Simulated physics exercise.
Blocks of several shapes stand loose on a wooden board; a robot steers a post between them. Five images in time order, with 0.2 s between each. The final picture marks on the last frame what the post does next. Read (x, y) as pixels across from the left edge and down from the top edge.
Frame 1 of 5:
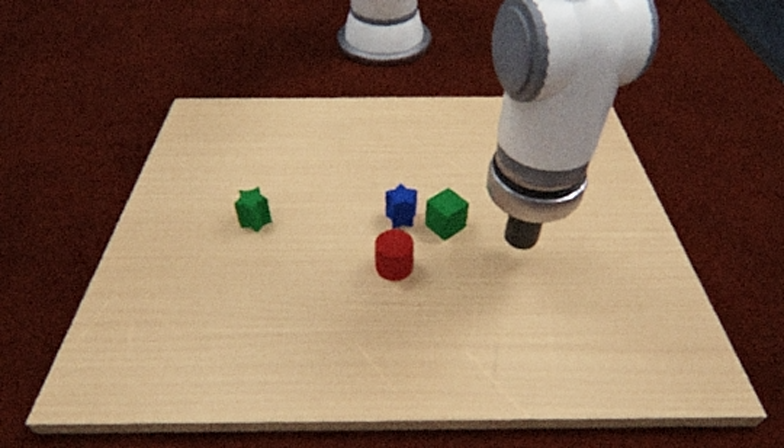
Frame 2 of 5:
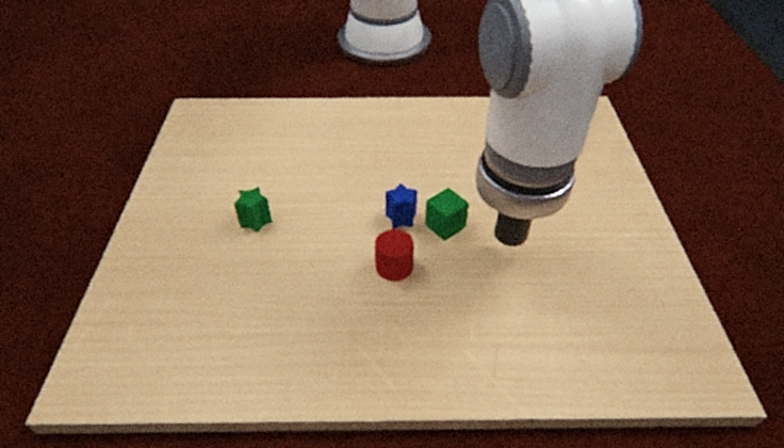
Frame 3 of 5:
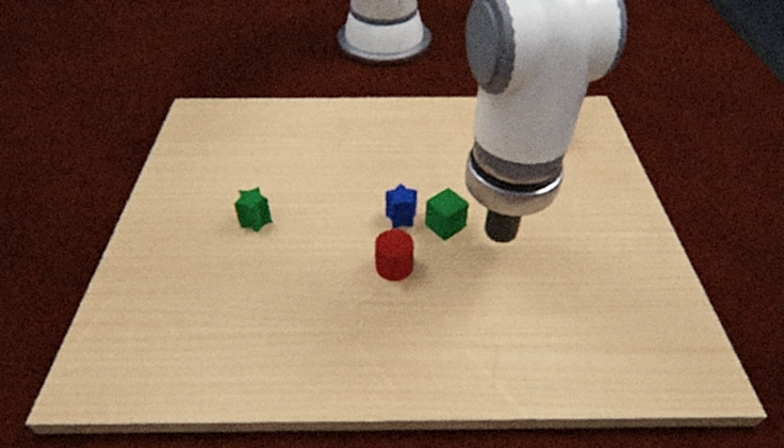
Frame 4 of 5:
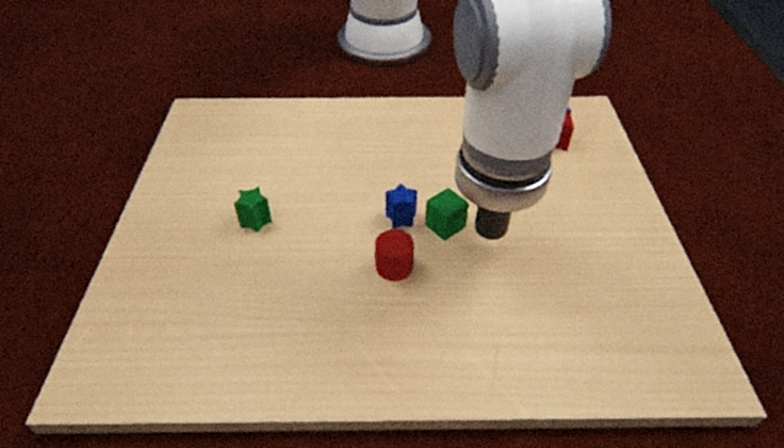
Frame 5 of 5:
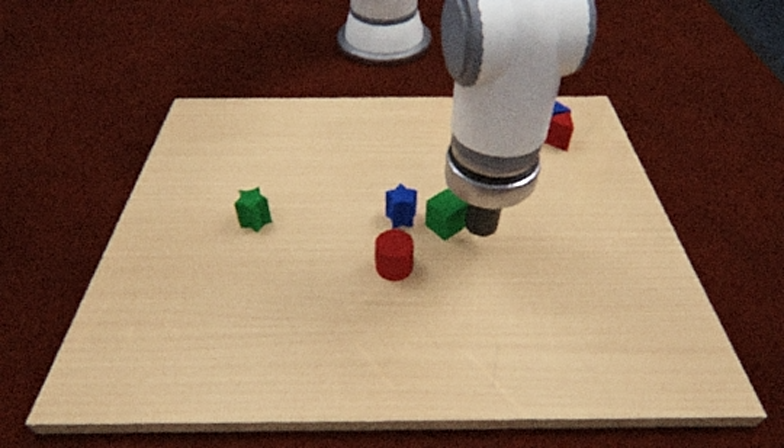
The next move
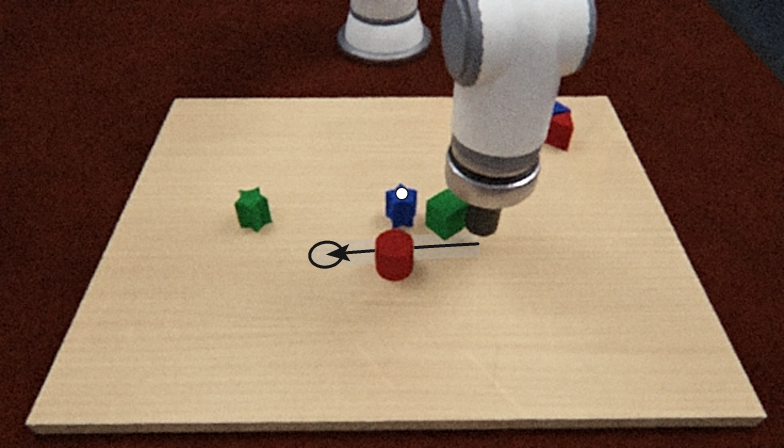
A robot arm moves its dark post slowly left to the green block's right side.
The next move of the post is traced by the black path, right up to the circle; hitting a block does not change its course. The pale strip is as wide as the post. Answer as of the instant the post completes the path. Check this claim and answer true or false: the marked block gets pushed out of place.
The statement is false.
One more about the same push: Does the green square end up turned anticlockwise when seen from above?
Final answer: No.
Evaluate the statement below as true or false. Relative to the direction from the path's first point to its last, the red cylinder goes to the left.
Verdict: True.
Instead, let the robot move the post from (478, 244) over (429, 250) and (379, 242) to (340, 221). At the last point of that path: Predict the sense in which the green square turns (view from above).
The answer is clockwise.
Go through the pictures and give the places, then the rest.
In the first picture, post's lower end at (521, 239); red cylinder at (394, 242); blue star-shaped block at (402, 194); green square at (448, 201).
In the second picture, post at (510, 236); blocks still.
In the third picture, post at (501, 232); blocks still.
In the fourth picture, post at (491, 229); blocks still.
In the fifth picture, post at (481, 226); red cylinder at (394, 242); blue star-shaped block at (402, 194); green square at (448, 201).
Drawn move, from (478, 244) to (326, 254); the dot is on the blue star-shaped block.
What follows on the original path. One third of the way, post at (428, 229); green square at (438, 199), turned 35° clockwise.
Two thirds of the way, post at (375, 233); red cylinder at (368, 254); green square at (438, 199), turned 35° clockwise.
At the end, post at (324, 237); red cylinder at (356, 255); blue star-shaped block still; green square at (438, 199), turned 35° clockwise.
